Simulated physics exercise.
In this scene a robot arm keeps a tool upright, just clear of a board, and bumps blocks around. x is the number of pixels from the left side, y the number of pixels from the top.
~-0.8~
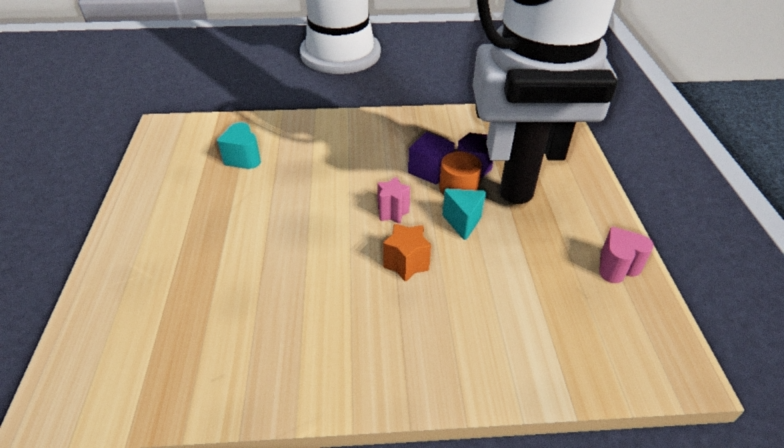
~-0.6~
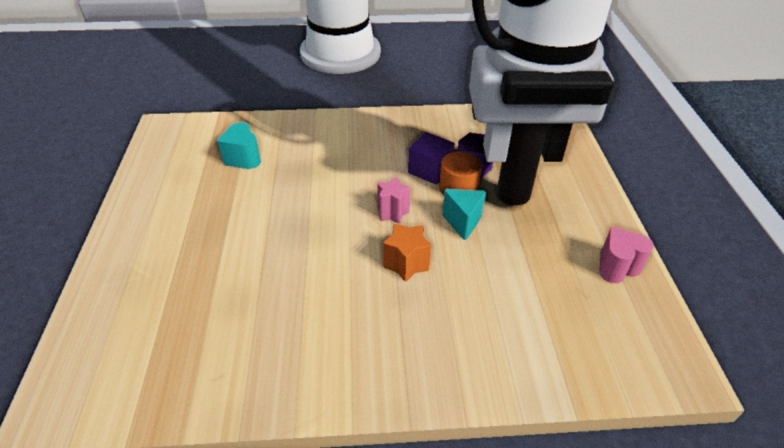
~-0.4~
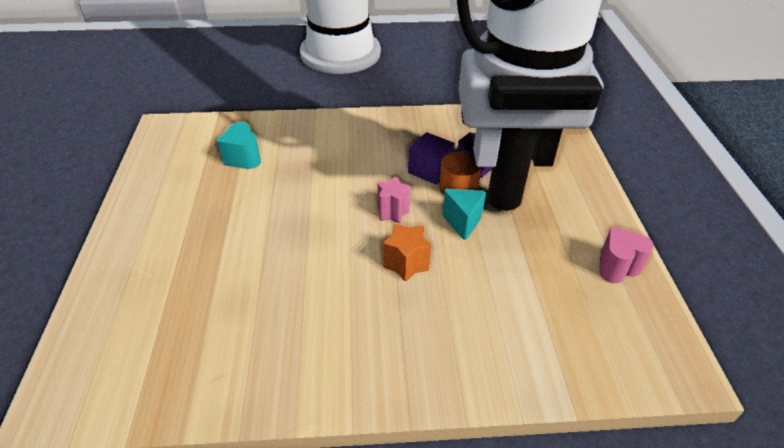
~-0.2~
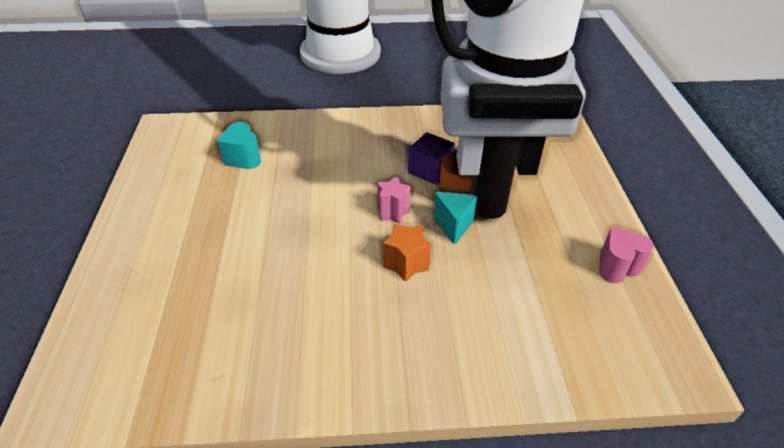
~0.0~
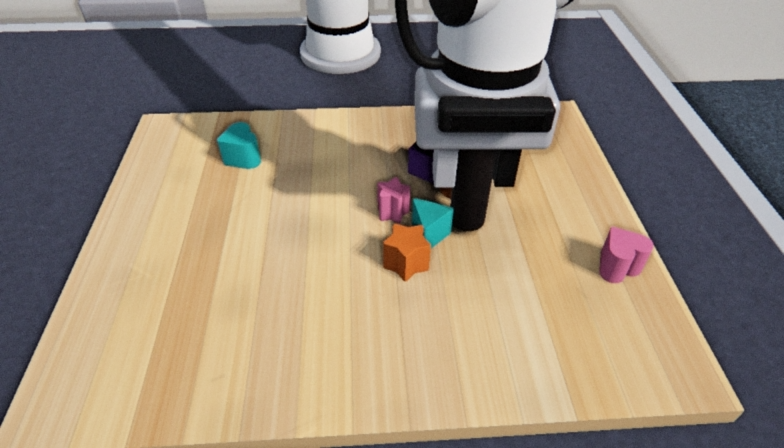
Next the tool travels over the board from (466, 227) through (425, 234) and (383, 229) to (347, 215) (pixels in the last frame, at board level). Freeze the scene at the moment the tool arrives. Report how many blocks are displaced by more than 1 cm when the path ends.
When the path ends, I think you'll find three or more blocks out of place by more than 1 cm.
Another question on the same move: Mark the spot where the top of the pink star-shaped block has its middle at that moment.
In the picture, it is at (377, 179).
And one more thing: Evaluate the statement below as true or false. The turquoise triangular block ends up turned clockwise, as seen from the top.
Answer: False.
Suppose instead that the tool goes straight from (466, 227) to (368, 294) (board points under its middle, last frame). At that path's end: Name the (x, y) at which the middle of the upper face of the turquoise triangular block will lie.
The middle of its top is at (385, 221).
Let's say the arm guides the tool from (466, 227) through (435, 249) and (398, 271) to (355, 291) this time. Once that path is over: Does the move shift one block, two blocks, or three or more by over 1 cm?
Two blocks move more than 1 cm.
On the path given first. One third of the way, tool (425, 226); orange star-shaped block (381, 248), turned 70° anticlockwise; turquoise triangular block (386, 217).
Two thirds of the way, tool (383, 222); pink star-shaped block (383, 183), turned 60° clockwise; orange star-shaped block (377, 249), turned 90° anticlockwise; turquoise triangular block (347, 222), turned 30° anticlockwise.
At the end, tool (347, 207); pink star-shaped block (377, 179), turned 100° clockwise; orange star-shaped block (377, 249), turned 90° anticlockwise; turquoise triangular block (339, 222), turned 70° anticlockwise; orange cylinder in place.
